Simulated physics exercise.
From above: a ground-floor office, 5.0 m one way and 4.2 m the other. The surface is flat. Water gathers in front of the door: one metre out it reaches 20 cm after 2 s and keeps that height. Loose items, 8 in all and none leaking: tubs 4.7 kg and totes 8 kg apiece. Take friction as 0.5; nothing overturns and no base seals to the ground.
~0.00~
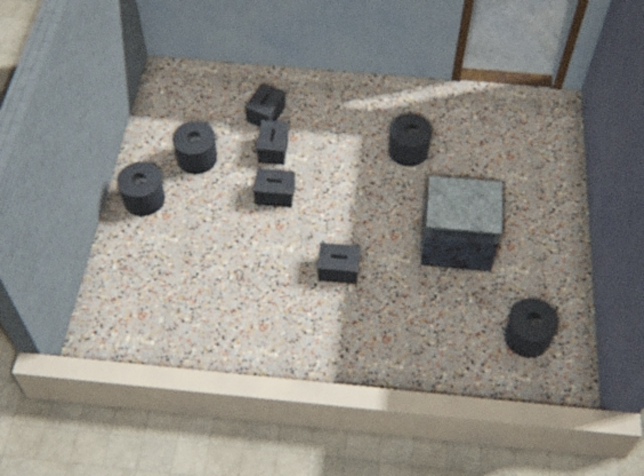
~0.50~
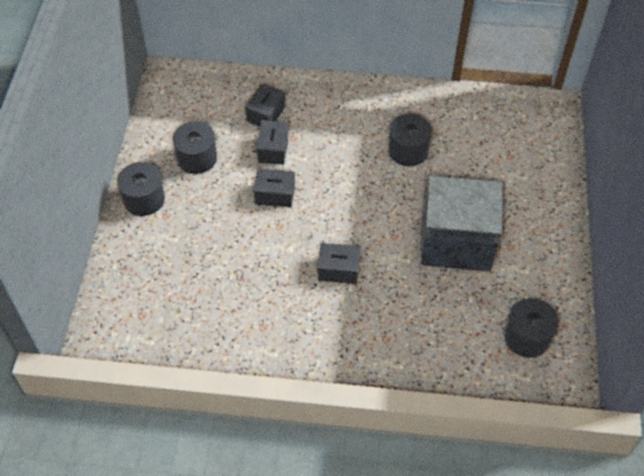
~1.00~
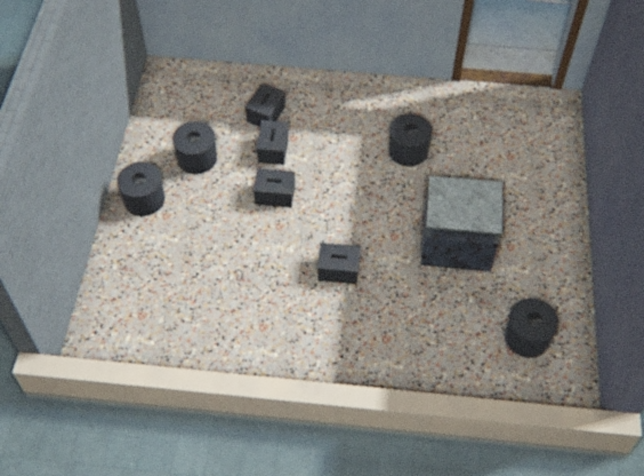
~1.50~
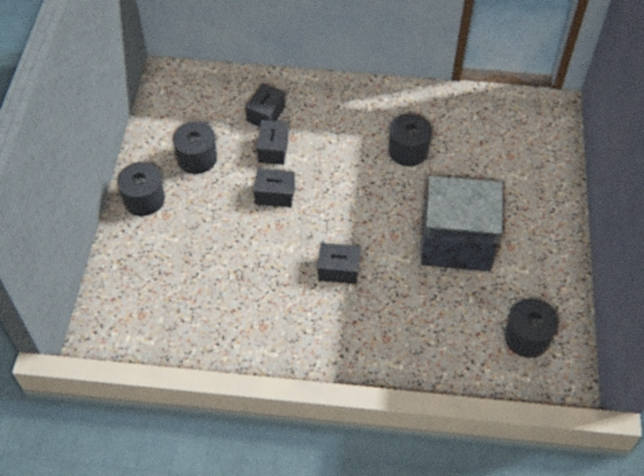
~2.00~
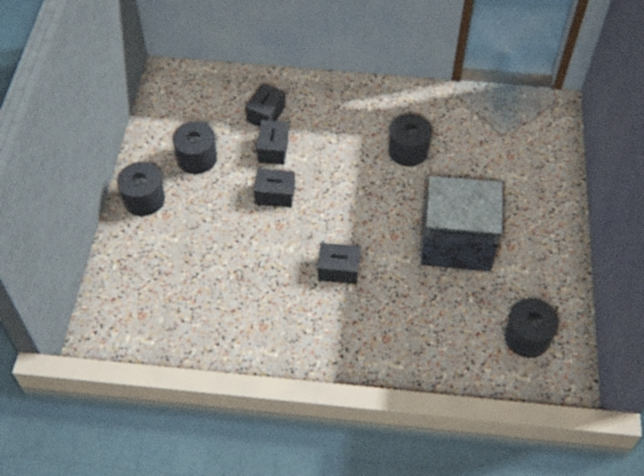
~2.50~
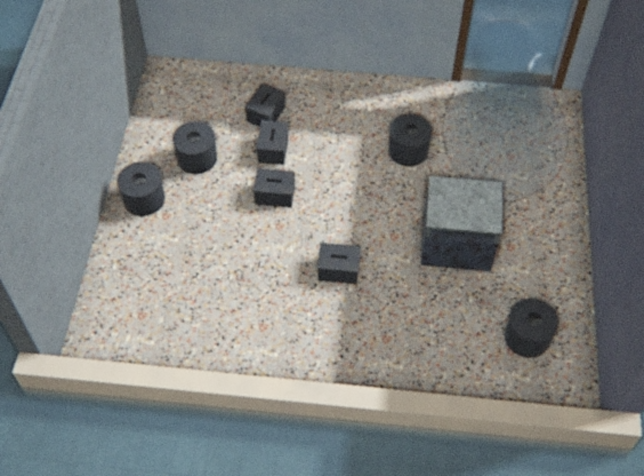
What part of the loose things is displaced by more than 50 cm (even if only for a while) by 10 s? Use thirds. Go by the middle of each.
That comes to under a third.
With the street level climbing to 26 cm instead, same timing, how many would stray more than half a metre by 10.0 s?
Then 4.
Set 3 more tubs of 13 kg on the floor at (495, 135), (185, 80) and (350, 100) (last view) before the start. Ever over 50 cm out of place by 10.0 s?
In turn: Past it, under, less.
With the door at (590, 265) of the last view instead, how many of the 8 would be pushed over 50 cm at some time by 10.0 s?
In that case 4 of them.
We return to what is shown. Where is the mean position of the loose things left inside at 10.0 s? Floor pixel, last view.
Around (245, 172).
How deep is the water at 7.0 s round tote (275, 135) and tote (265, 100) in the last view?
About 2 and 1 cm.
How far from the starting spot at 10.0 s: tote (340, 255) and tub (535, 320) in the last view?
In turn: 5 cm, 400 cm.
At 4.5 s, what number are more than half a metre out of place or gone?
By then 1.
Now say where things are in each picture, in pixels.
The first frame shows a tub at (411, 130) rests on the ground; a tote at (339, 257) rests on the ground; water covers 0.0 m2; 0 of 8 have shifted.
The second frame shows a tub at (411, 130) rests on the ground; a tote at (339, 257) rests on the ground; 0.0 m2 under water; 0 of 8 have shifted.
The third frame shows a tub at (411, 130) rests on the ground; a tote at (339, 257), on the bottom; 0.0 m2 under water; 0 of 8 have shifted.
The fourth frame shows a tub at (411, 130) rests on the ground; a tote at (339, 257) rests on the ground; 0.0 m2 under water; 0 of 8 have shifted.
The fifth frame shows a tub at (411, 130), on the bottom; a tote at (339, 257) rests on the ground; 0.5 m2 under water; 0 of 8 have shifted.
The sixth frame shows a tub at (411, 130) rests on the ground; a tote at (339, 257), on the bottom; 1.7 m2 under water; 0 of 8 have shifted.
After 3.5 s 0 of 8 are over 50 cm from their spots; 0 afloat.
After 4.5 s 1 of 8 are over 50 cm from their spots; 0 afloat.
After 7.0 s 2 of 8 are over 50 cm from their spots; 1 afloat.
After 10.0 s 2 of 8 are over 50 cm from their spots, and 2 have been at some point; 2 afloat.
